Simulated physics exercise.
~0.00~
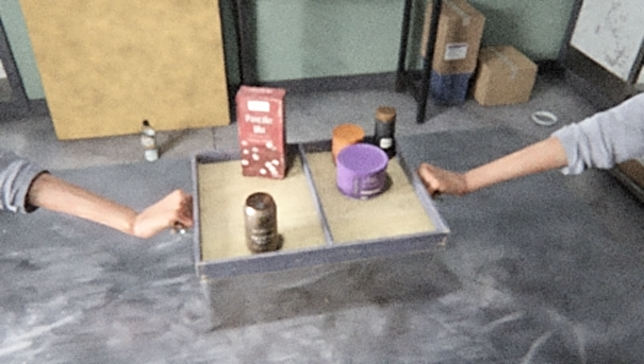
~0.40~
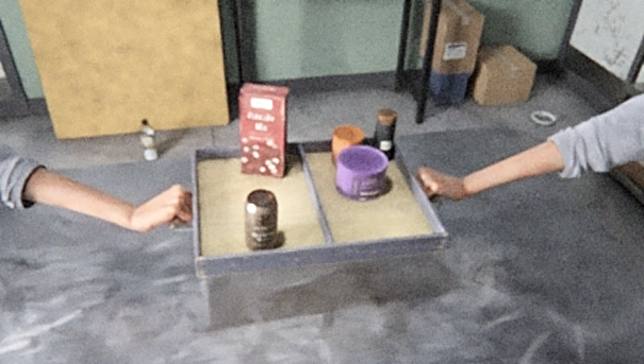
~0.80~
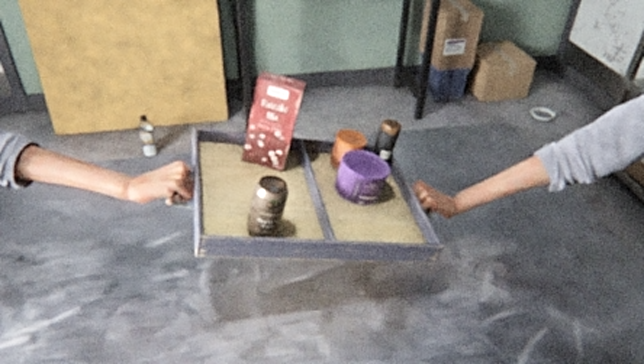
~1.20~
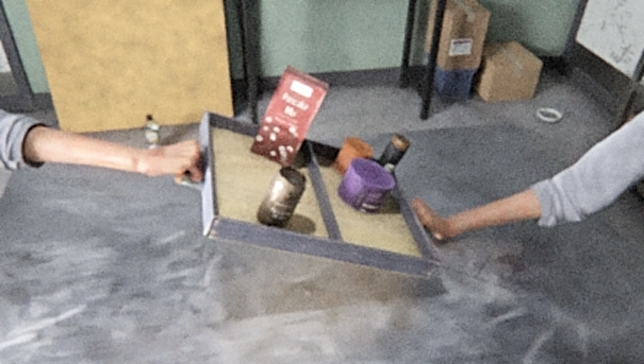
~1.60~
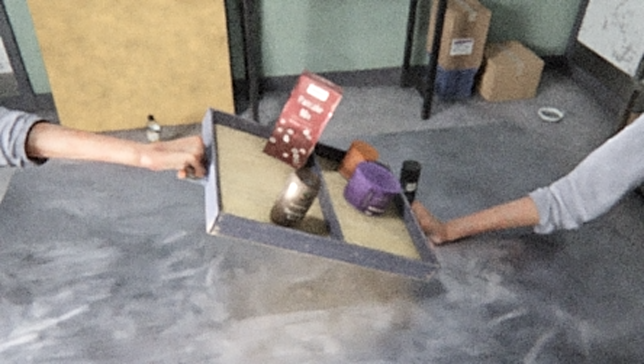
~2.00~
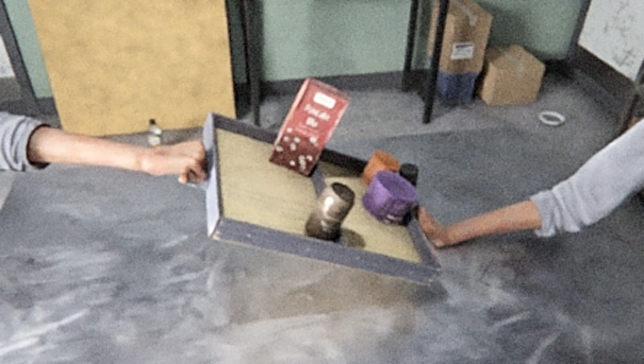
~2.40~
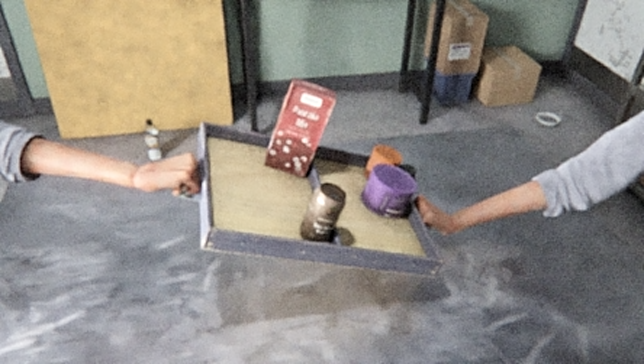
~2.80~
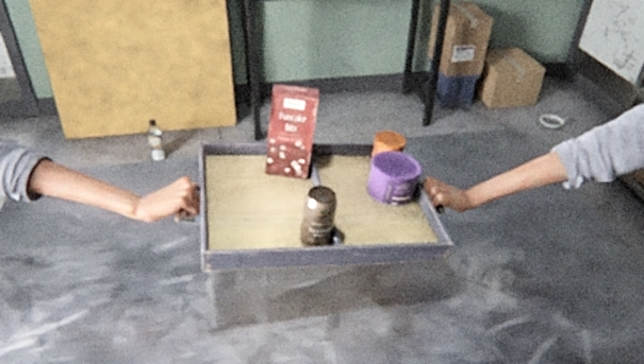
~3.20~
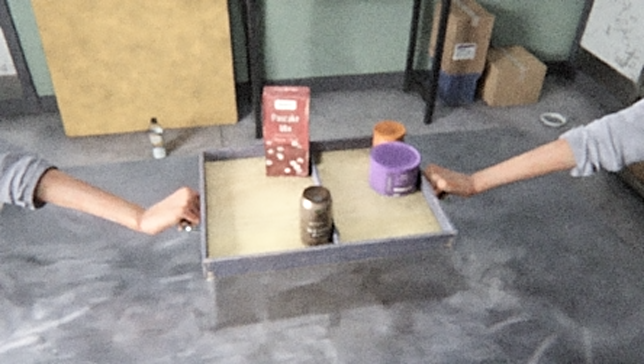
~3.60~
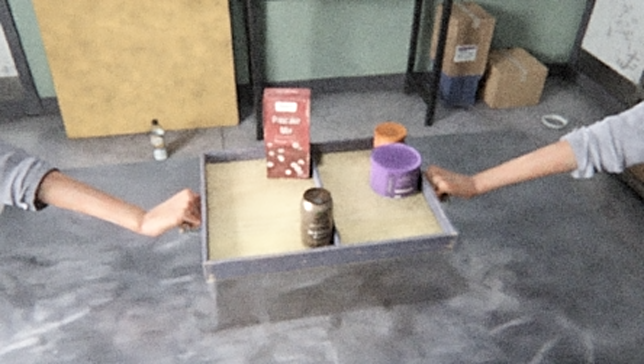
A tray tilts right in two hands, items slide, the black shaker leaves, and it levels.
